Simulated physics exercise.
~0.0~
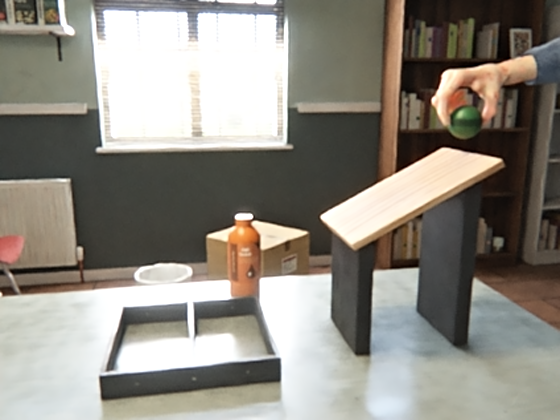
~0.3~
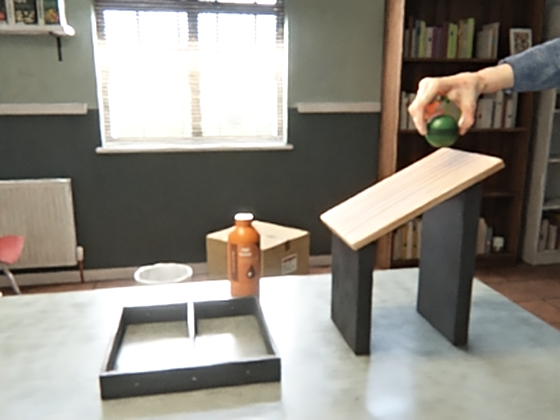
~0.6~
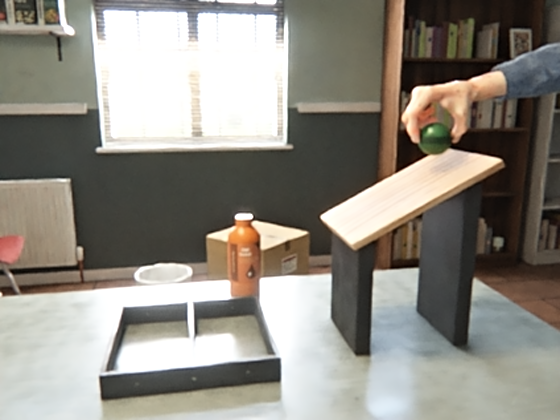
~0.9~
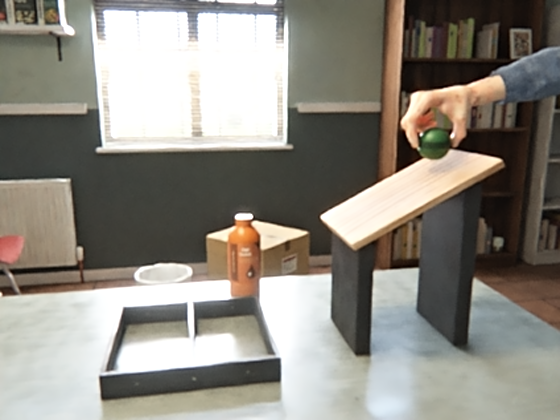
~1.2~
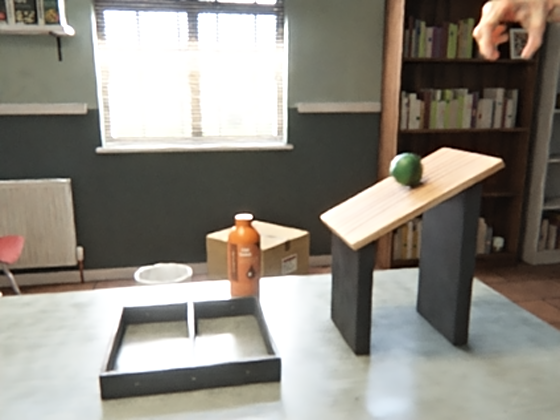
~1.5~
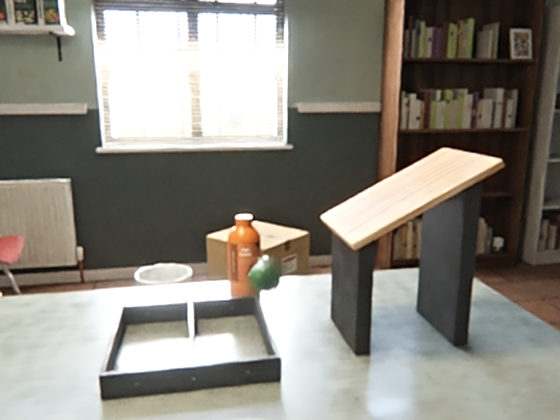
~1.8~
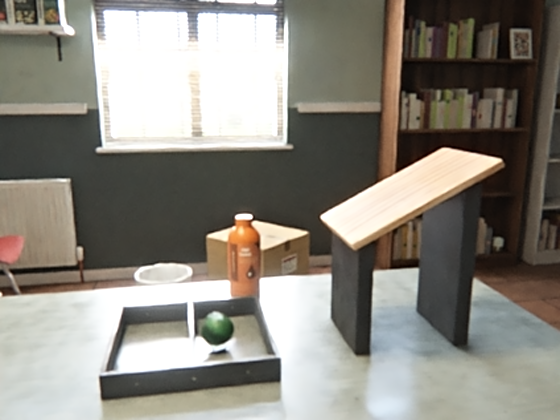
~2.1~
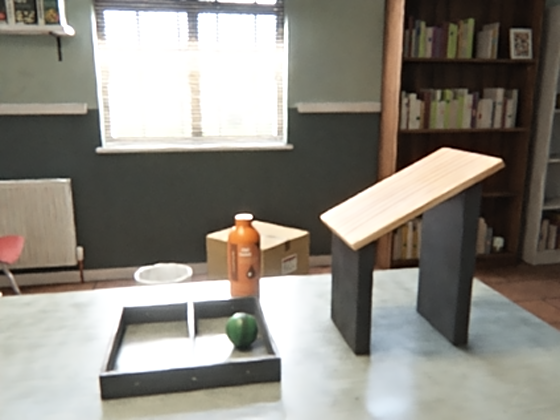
A green ball was lowered by a hand onto a tilted wooden board and let go, then rolled down to the left, flew off past an orange bottle and landed in the tray's nearer bay, shifting slightly right before the end.
